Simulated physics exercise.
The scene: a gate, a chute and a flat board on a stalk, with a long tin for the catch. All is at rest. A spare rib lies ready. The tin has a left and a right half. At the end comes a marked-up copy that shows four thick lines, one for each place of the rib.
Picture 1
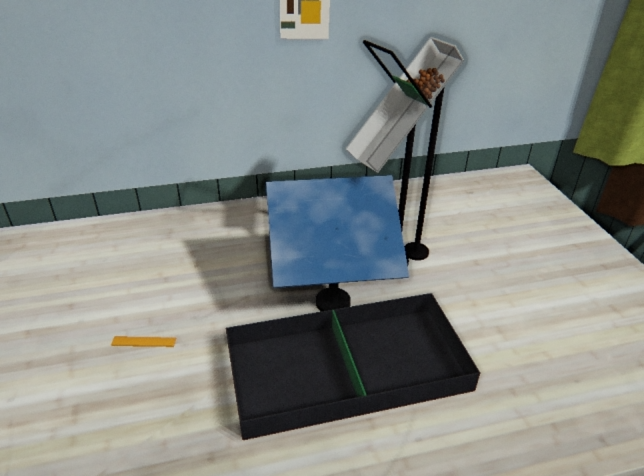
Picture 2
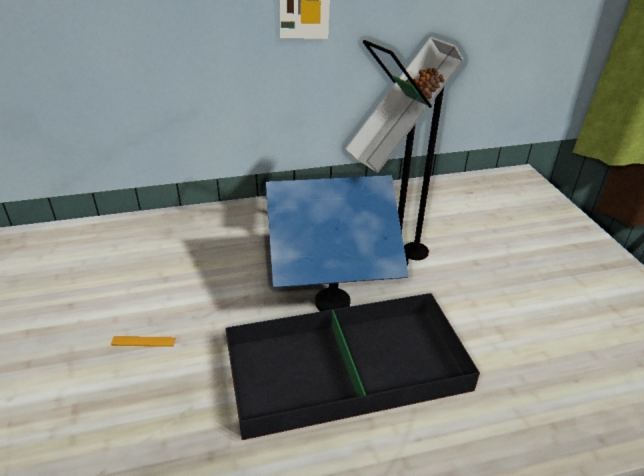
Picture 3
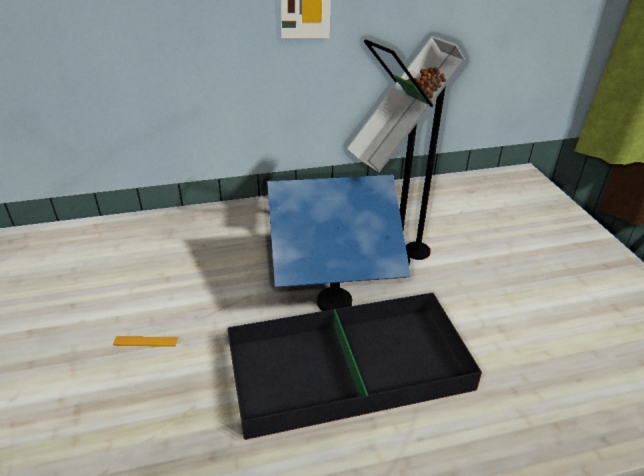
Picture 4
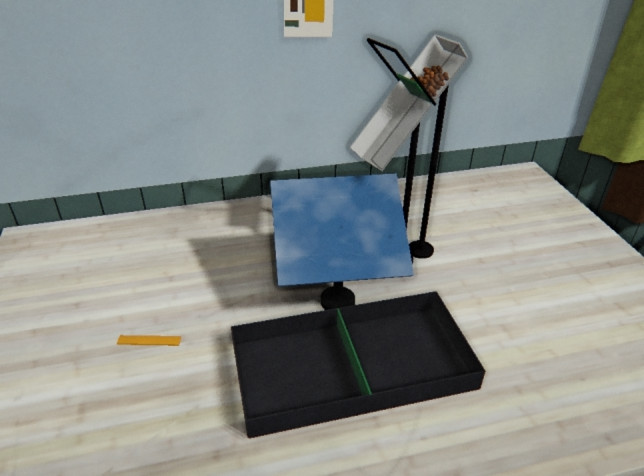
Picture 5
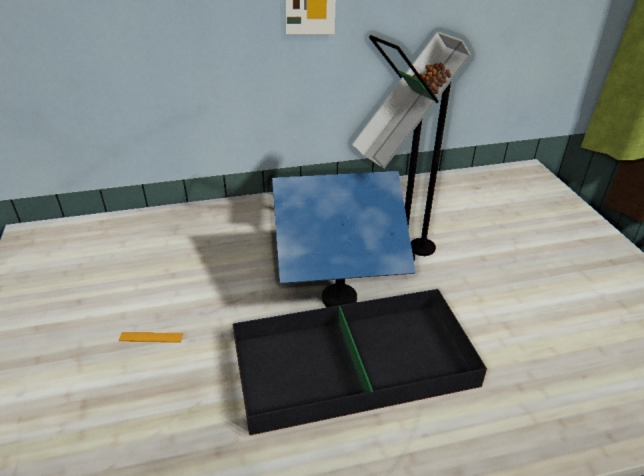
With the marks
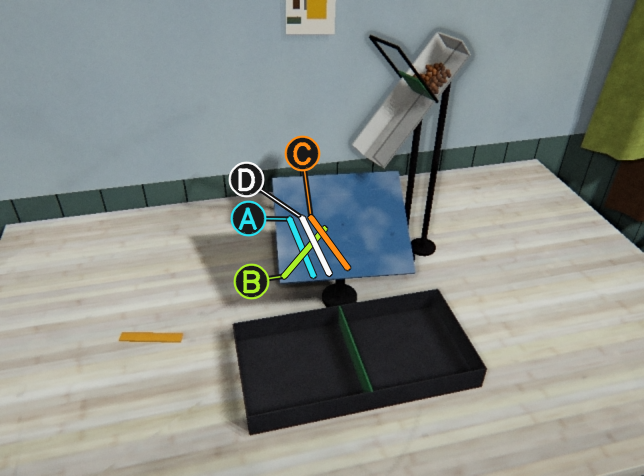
On a pale wooden tabletop, brown balls resting behind a chute's gate above a blue board and divided black tin, nothing stirring.
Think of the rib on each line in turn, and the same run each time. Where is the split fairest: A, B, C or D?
I would pick line D.
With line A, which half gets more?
Left.
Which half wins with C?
Right.
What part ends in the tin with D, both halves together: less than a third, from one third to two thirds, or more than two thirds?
It is more than two thirds.
On the marked copy, line A from (289, 219) to (313, 275); line B from (324, 228) to (284, 276); line C from (310, 217) to (347, 267); line D from (302, 218) to (329, 273).
Choosing A, of what is caught, nearly all in the left half, a small part in the right.
Choosing B, of what is caught, most in the left half, a small part in the right.
Choosing C, of what is caught, none in the left half, all in the right.
Choosing D, of what is caught, about a third in the left half, about two thirds in the right.
